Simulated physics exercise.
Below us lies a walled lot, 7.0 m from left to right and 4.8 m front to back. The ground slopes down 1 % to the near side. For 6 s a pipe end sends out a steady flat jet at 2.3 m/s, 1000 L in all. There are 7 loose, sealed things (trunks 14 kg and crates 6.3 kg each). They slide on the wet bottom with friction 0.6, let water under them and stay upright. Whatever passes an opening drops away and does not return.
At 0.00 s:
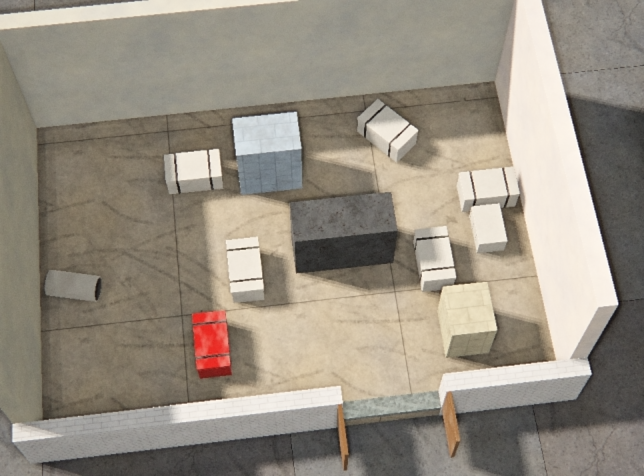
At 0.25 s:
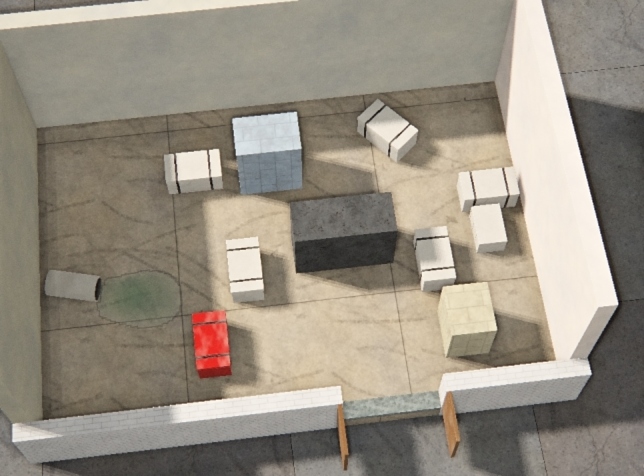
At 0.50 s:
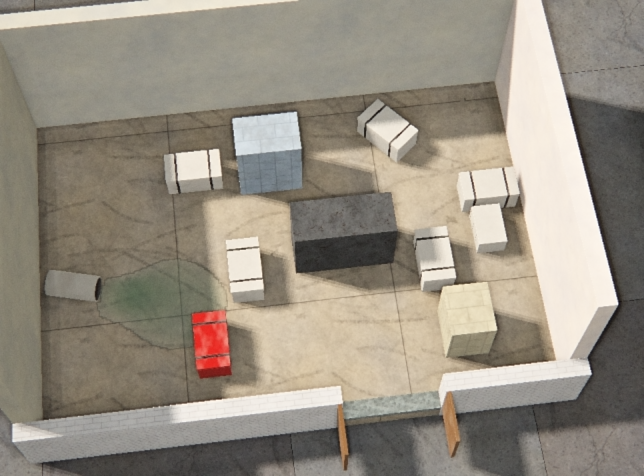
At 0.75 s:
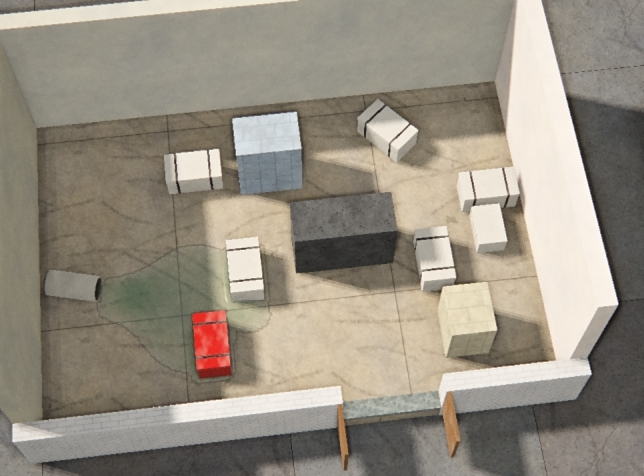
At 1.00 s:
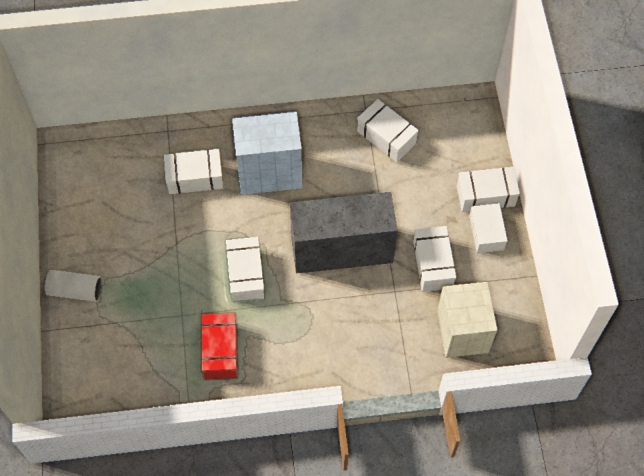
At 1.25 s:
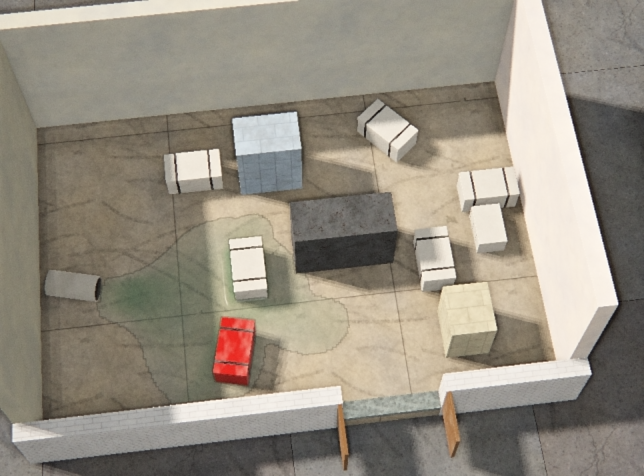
In a walled lot scattered with pale boxes, greenish water spread across the floor from a pipe on the left, reached the red trunk and nudged it slightly to the right, turning it a little.
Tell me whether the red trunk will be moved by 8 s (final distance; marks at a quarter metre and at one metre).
Red trunk ends far away.
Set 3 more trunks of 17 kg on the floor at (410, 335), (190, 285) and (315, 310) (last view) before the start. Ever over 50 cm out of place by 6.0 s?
In that order: Less, over, over.
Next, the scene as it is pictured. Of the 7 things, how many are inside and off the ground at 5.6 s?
2 of them.
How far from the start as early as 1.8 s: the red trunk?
About 100 cm.
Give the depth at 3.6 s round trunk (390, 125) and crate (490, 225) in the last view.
Roughly 1 and 0 cm.
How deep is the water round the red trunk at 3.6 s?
Roughly 5 cm.
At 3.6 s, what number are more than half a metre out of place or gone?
By then 1.
After 1.8 s the red trunk is near (275, 360), 0.9 m from its start, aground; 0 of 7 are out; 0 afloat.
After 3.6 s the red trunk is near (407, 381), 2.7 m from its start, aground; 0 of 7 are out; 1 afloat.
After 5.6 s the red trunk is near (413, 396), 2.8 m from its start, afloat; 0 of 7 are out; 2 afloat.
After 8.0 s the red trunk is near (396, 398), 2.6 m from its start, aground; 0 of 7 are out; 3 afloat.
